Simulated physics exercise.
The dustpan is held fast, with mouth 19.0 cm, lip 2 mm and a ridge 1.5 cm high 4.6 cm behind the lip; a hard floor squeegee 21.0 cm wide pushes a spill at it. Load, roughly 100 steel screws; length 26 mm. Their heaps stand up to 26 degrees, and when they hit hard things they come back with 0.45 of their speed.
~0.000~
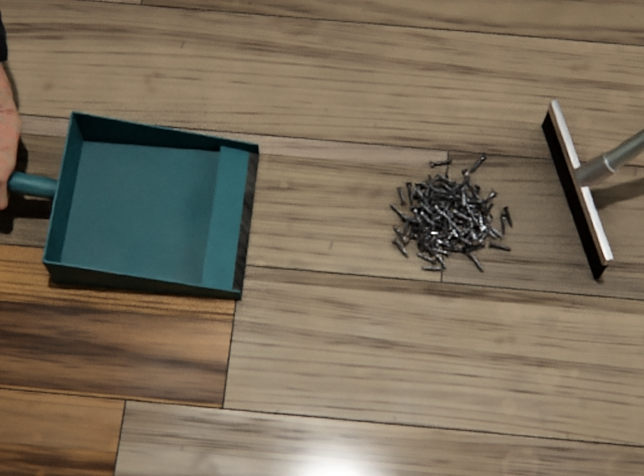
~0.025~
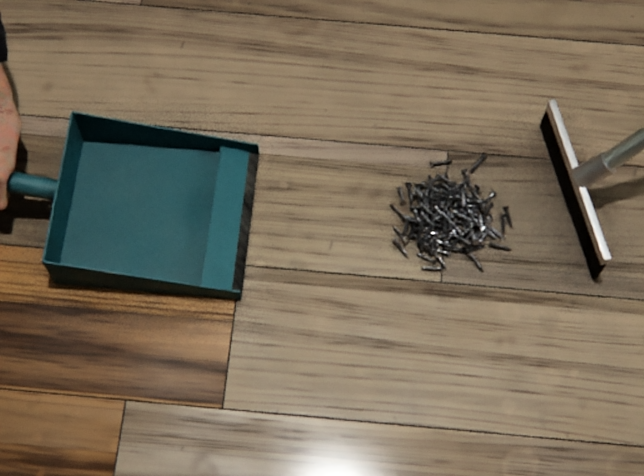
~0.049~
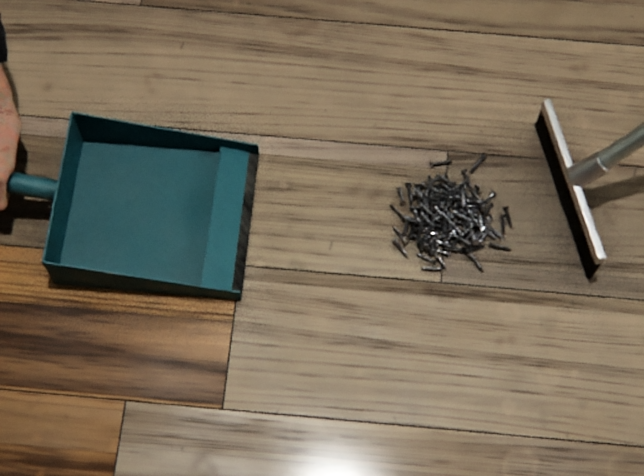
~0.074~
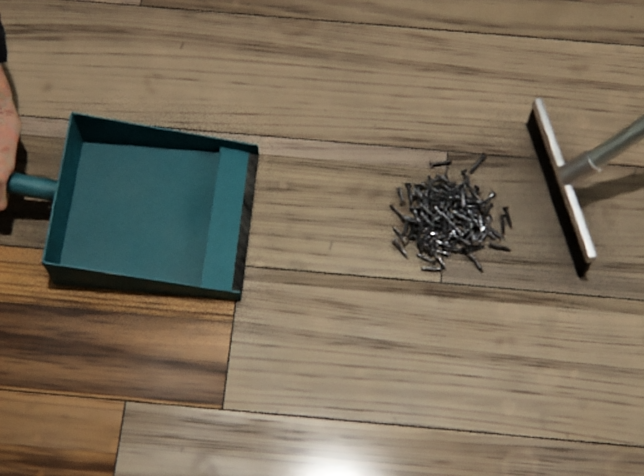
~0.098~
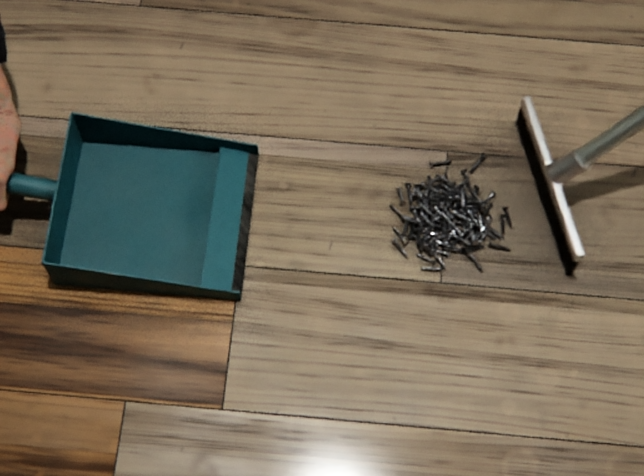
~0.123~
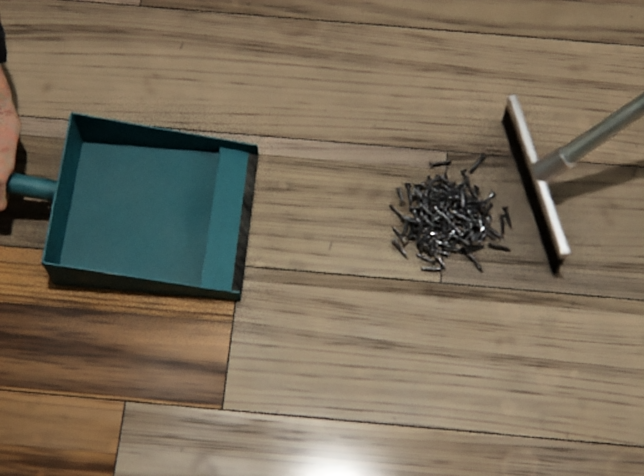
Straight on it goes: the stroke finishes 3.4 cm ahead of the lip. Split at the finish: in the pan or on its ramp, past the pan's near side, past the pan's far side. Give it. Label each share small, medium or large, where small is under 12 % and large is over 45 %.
In the pan or on its ramp: Small. Past the pan's near side: Small. Past the pan's far side: Small.
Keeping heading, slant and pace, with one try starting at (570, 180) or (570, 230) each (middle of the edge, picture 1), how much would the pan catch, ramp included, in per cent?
Estimates: 0 percent and 5 percent.
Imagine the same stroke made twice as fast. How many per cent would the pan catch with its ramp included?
I'd put it at close to 35 per cent.
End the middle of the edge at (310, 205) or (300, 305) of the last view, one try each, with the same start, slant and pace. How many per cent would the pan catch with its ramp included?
The two tries give roughly 5 and 10 %.
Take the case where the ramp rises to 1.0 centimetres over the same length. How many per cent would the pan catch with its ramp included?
About 0 %.
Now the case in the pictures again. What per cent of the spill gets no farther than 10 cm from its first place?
It comes to near 10 percent.
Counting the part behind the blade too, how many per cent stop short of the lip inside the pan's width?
Share there: About 90 %.
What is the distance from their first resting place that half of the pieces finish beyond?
Around 20 centimetres.
Then, at 0.33 s, middle of the blade 20 cm from the lip; 0 % over the lip, far side 0 %, near side 0 %.
After 0.46 s, middle of the blade 11 cm from the lip; 0 % over the lip, far side 5 %, near side 0 %.
After 0.72 s, middle of the blade 7 cm from the lip; 5 % over the lip, far side 5 %, near side 5 %.
By 1.5 s all is still; pan 0 %, near side 0 %, far side 5 %, in front of the lip or behind the blade 90 %.
